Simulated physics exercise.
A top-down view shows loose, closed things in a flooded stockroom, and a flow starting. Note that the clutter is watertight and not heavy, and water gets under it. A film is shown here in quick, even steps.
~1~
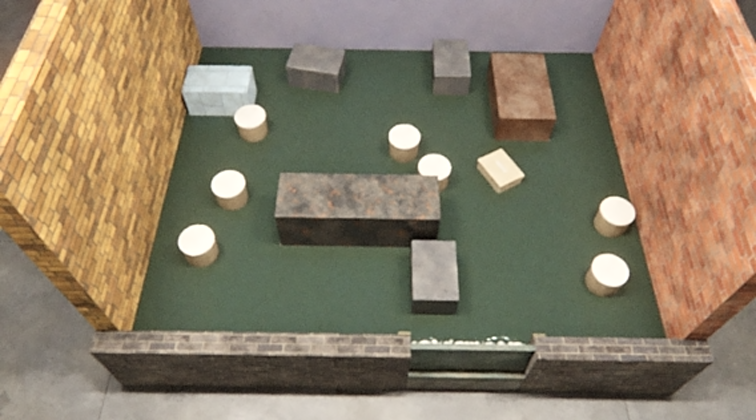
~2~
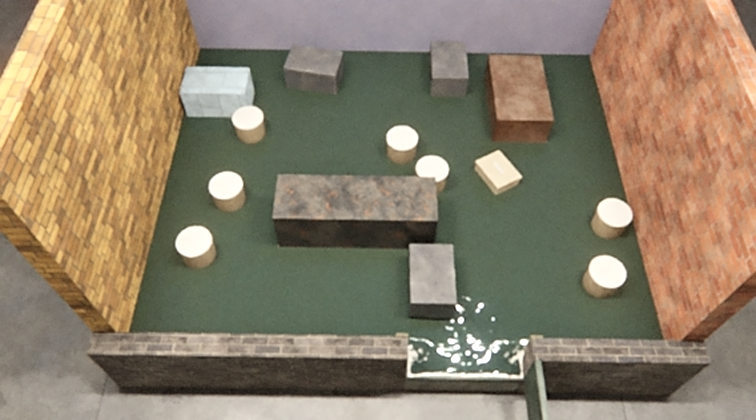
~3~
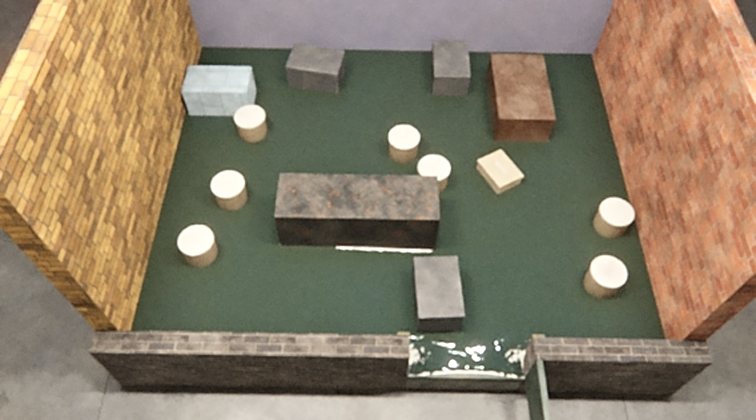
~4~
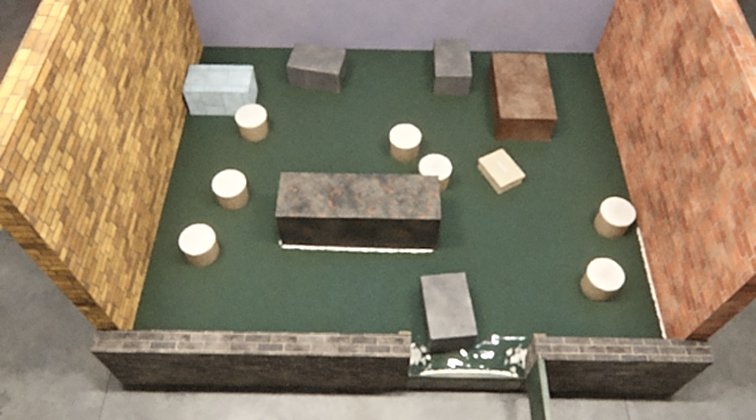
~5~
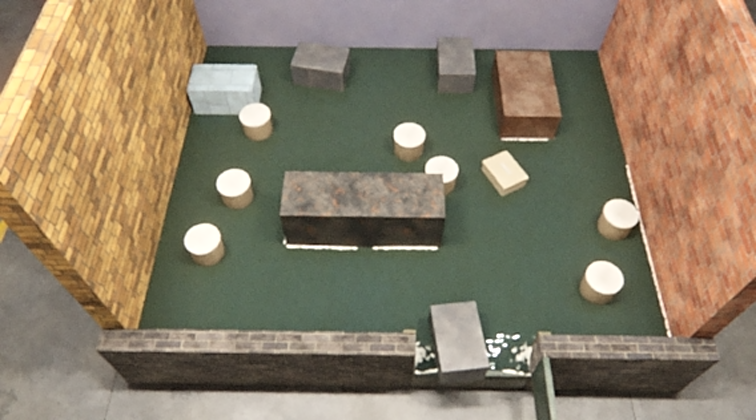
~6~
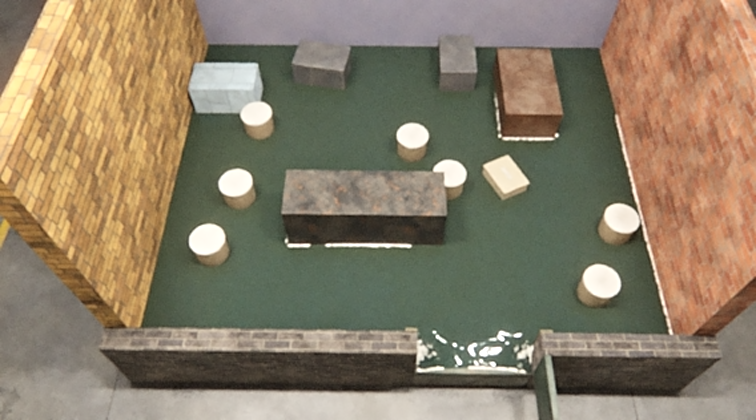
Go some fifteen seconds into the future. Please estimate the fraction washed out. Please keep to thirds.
The result is a large share, two thirds or higher.
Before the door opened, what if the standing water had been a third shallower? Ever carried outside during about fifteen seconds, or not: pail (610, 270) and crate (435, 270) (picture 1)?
First gets out, second gets out.
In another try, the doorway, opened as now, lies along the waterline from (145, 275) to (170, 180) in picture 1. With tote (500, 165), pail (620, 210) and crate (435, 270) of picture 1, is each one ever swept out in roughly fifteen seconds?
Remains, remains, escapes.
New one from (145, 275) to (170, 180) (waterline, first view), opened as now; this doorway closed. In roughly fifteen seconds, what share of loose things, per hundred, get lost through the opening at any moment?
My figure is 50 in a hundred.
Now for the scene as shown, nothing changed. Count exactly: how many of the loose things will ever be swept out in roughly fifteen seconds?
The number is 8.
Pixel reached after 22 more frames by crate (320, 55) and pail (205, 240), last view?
Roughly (337, 79) and (416, 313).
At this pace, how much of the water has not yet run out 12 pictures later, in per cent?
That comes to roughly 78 parts in a hundred.
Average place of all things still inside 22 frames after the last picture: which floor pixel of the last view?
It comes out somewhere near (402, 228).
A moment on, 1 of 11 are out; 10 afloat.
Next, 3 of 11 are out; 8 afloat.
Later, 4 of 11 are out; 7 afloat.
In the end, 8 of 11 are out; 3 afloat.
